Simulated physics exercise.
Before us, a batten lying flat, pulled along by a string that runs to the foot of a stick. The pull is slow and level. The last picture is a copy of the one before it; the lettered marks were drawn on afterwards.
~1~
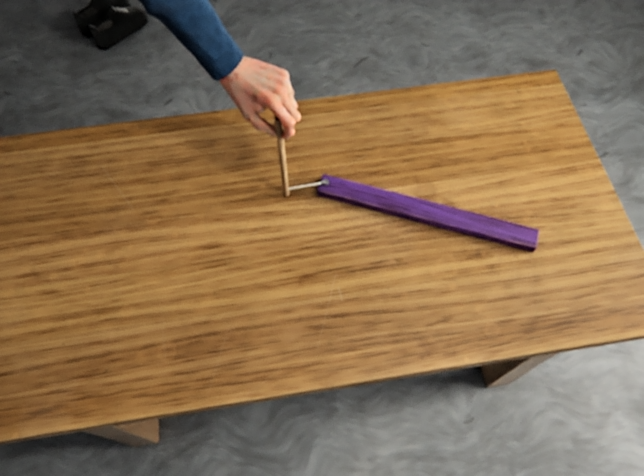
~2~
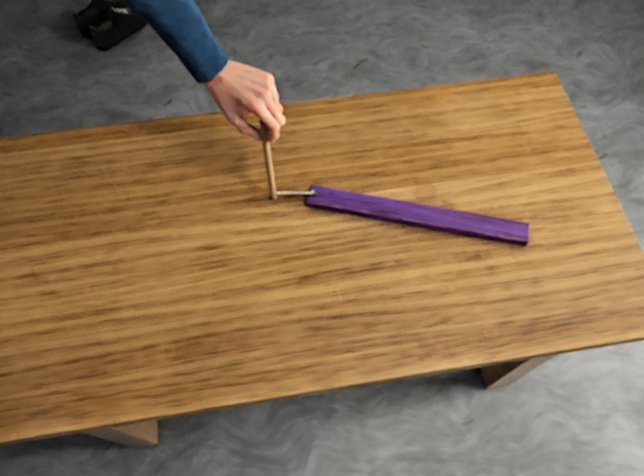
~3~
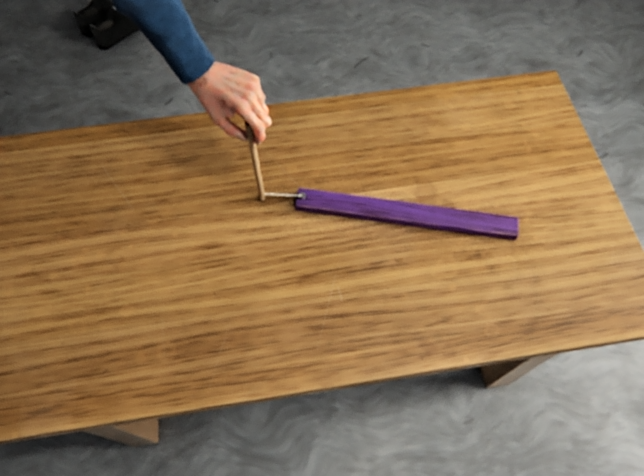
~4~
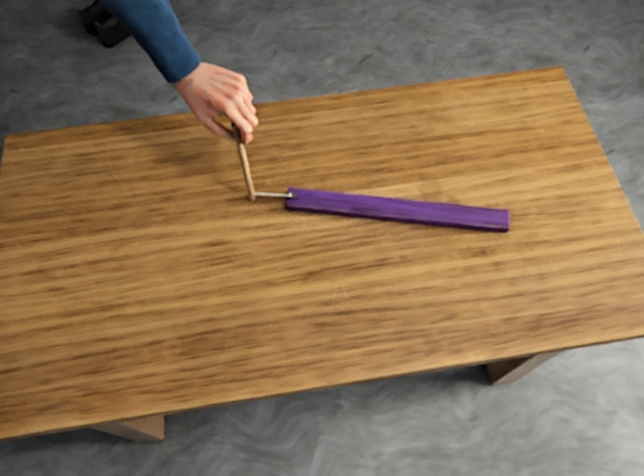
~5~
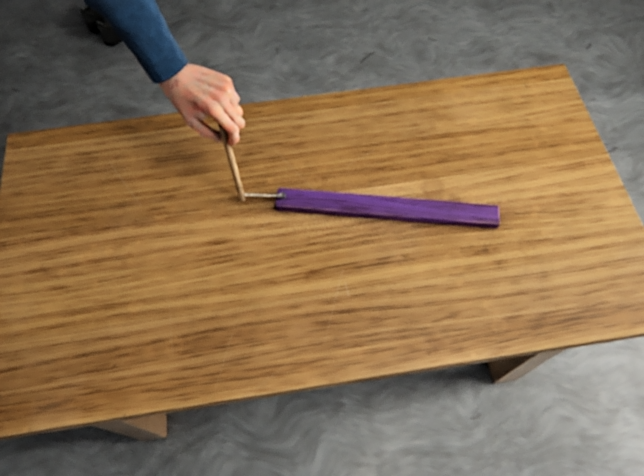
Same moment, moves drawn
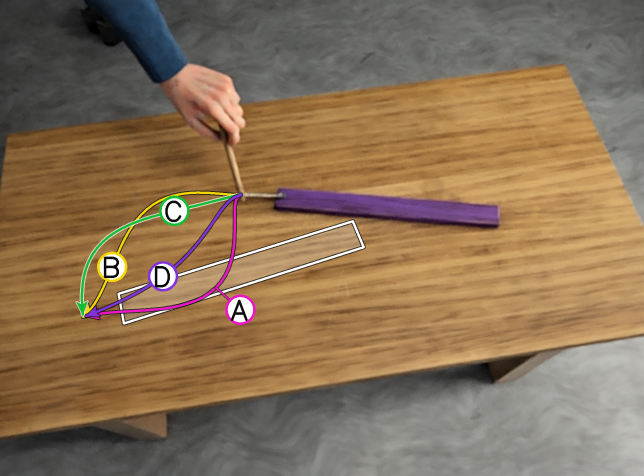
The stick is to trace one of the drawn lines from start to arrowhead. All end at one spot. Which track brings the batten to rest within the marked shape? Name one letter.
The stick should follow A.
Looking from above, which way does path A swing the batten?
Anticlockwise.
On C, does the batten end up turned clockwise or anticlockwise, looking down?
On that path, anticlockwise.
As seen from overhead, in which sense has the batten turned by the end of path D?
Anticlockwise.
On the marked copy, A from (241, 195) via (209, 293) to (86, 316); B from (241, 195) via (142, 214) to (83, 317); C from (241, 195) via (137, 222) to (83, 315); D from (241, 195) via (182, 260) to (86, 316); the outline at (244, 270).
With A. Early on, foot of the stick (230, 266), middle of the batten (370, 218).
Further on, foot of the stick (159, 310), middle of the batten (308, 250).
At the end, foot of the stick (84, 318), middle of the batten (242, 270); it lies in the outline.
As for the rest, B leaves its middle at (228, 239); C leaves its middle at (222, 236); D leaves its middle at (237, 258).
